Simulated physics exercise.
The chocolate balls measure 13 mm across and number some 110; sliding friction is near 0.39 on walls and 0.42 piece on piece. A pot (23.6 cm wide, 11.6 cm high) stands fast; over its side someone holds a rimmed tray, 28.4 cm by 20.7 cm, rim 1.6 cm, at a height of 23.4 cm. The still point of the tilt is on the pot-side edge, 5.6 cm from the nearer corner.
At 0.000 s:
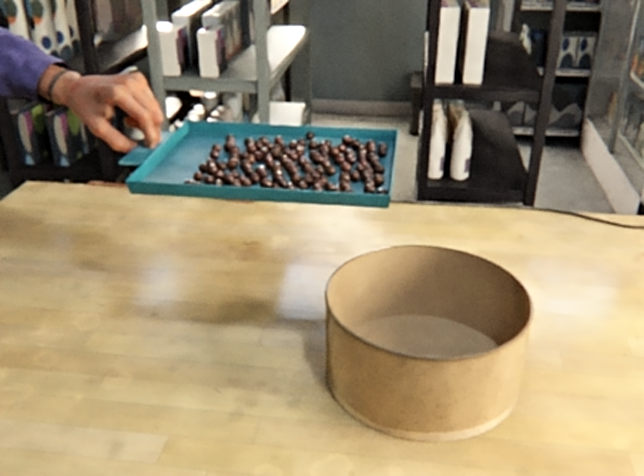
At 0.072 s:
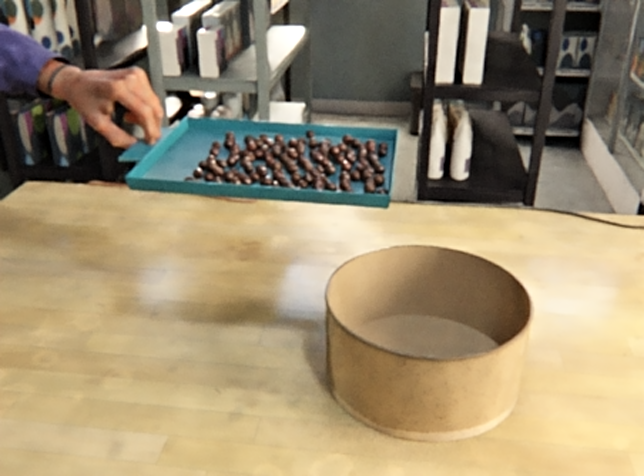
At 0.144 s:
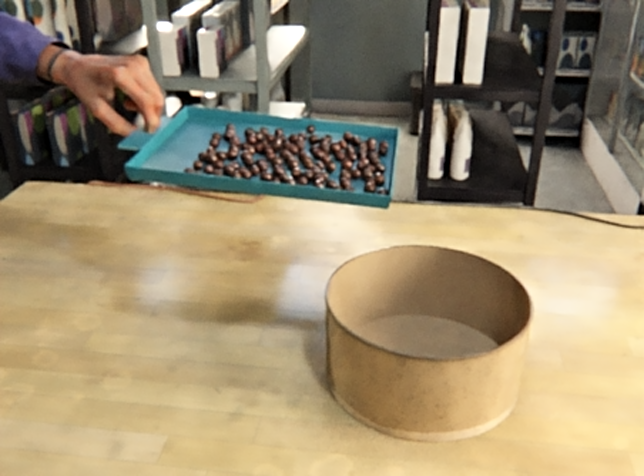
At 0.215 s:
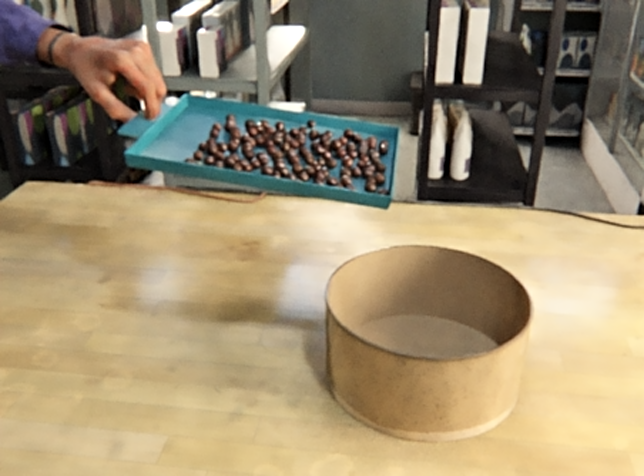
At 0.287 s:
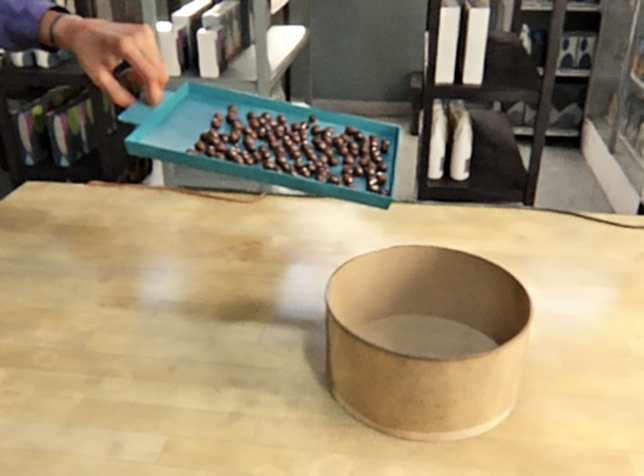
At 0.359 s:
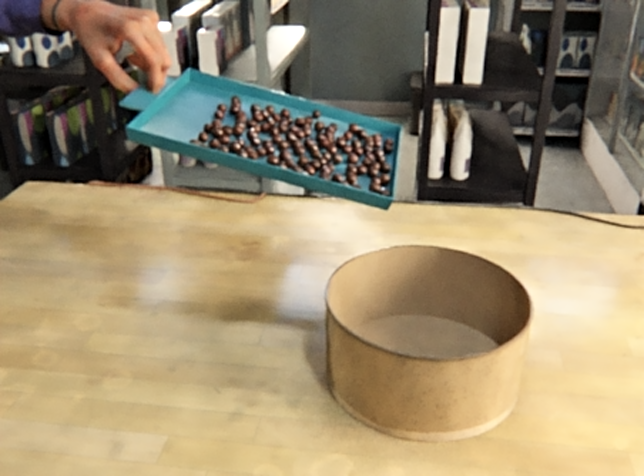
In a room with shelves of books behind a pale wooden table, the view looks slightly down from a fixed position. A hand at the left holds a teal rimmed tray of small dark brown balls above the table, with a round, open tan pot at the right. The hand raises the tray's left end with gathering speed, slanting it down toward the right, while the balls keep their places on it.
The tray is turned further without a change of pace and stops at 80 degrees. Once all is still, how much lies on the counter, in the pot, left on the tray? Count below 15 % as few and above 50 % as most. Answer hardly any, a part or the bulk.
On the counter: Hardly any; in the pot: Hardly any; left on the tray: The bulk.
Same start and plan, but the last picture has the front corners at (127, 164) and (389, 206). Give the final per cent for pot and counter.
Pot 0, counter 0.
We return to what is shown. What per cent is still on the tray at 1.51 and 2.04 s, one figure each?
About 100, 100.
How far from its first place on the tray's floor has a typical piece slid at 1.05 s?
About 6 cm.
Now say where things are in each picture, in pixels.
Tray tilt 0 degrees, front corners at (129, 180) and (388, 194); middle of the pieces at (289, 166); pot at (428, 294), in the first picture.
Tray tilt 1 degrees, front corners at (128, 176) and (388, 195); middle of the pieces at (289, 164), in the second picture.
Tray tilt 4 degrees, front corners at (128, 165) and (389, 195), lowest corner right front; middle of the pieces at (289, 159), in the third picture.
Tray tilt 7 degrees, front corners at (128, 152) and (390, 196), lowest corner right front; middle of the pieces at (290, 154), in the fourth picture.
Tray tilt 10 degrees, front corners at (129, 139) and (391, 196), lowest corner right front; middle of the pieces at (292, 149), in the fifth picture.
Tray tilt 14 degrees, front corners at (130, 126) and (391, 197), lowest corner right front; middle of the pieces at (296, 144); pot at (428, 294). Its pace works out near 45 degrees a second, in the sixth picture.
After 1.05 s, tilt 45 degrees; the tray holds 100 %, the pot 0 %.
Then, at 1.51 s, tilt 66 degrees; the tray holds 100 %, the pot 0 %.
After 2.04 s, tilt 80 degrees; the tray holds 100 %, the pot 0 %.
At rest (2.3 s), counter 0 %, pot 0 %, tray 100 %.
